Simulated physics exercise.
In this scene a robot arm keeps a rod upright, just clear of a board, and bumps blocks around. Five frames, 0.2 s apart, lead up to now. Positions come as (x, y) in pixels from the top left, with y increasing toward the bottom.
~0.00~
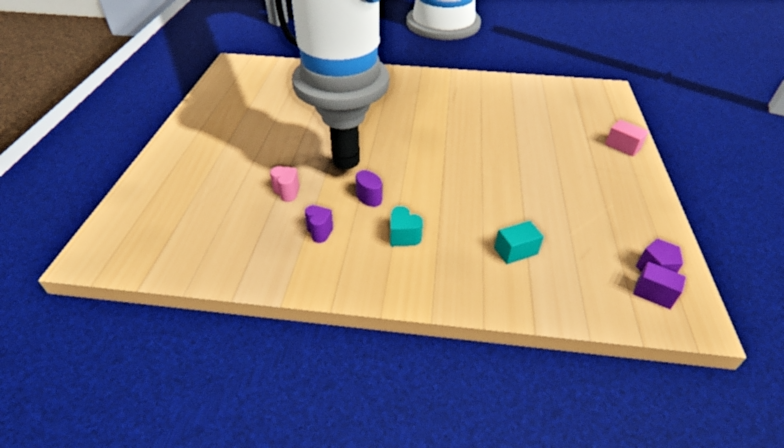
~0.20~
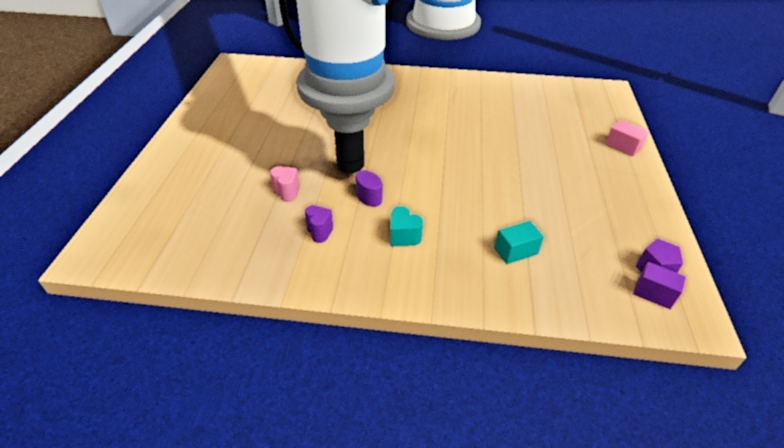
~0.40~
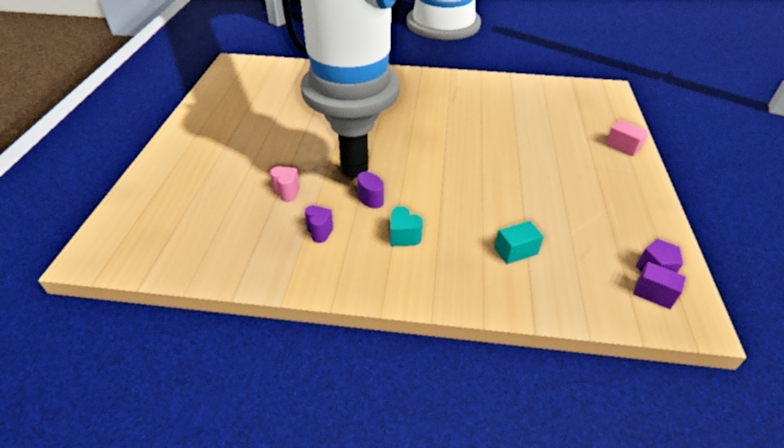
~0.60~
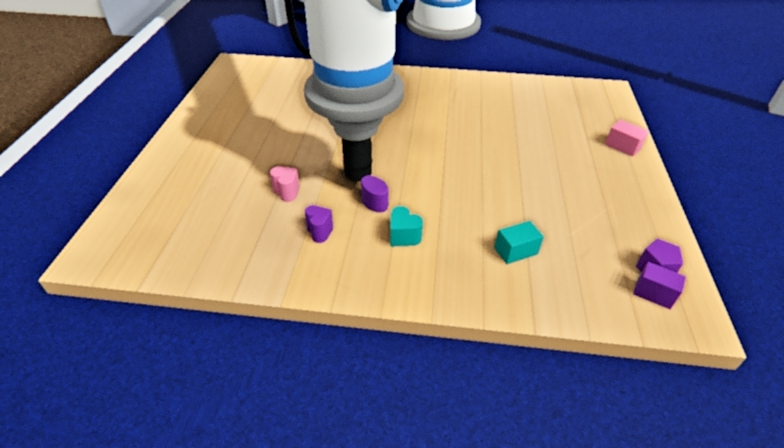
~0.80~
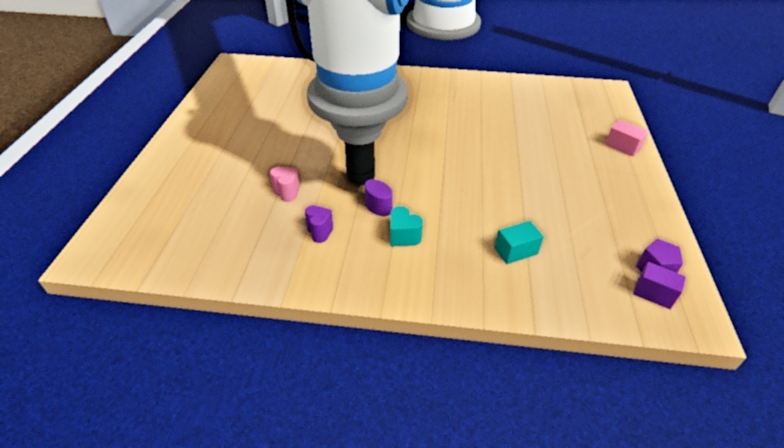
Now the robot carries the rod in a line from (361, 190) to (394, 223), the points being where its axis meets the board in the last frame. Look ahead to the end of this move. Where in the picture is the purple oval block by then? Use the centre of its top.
Located at (424, 211).
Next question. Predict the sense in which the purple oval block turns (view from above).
The sense of turning is anti-clockwise.
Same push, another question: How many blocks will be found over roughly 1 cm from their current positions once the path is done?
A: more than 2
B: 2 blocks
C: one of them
That would be B.
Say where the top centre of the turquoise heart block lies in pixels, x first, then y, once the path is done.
It will likely be found at (426, 230).
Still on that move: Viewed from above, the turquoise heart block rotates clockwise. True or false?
The statement is true.
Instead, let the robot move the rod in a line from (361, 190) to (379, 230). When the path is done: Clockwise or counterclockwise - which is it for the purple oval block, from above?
Spins counterclockwise.
On the path given first. Halfway along, rod (378, 193); purple oval block (401, 202), turned 20° anticlockwise; turquoise heart block (412, 224), turned 30° clockwise.
At the end, rod (394, 210); purple heart block in place; purple oval block (424, 211), turned 65° anticlockwise; turquoise heart block (426, 230), turned 90° clockwise.
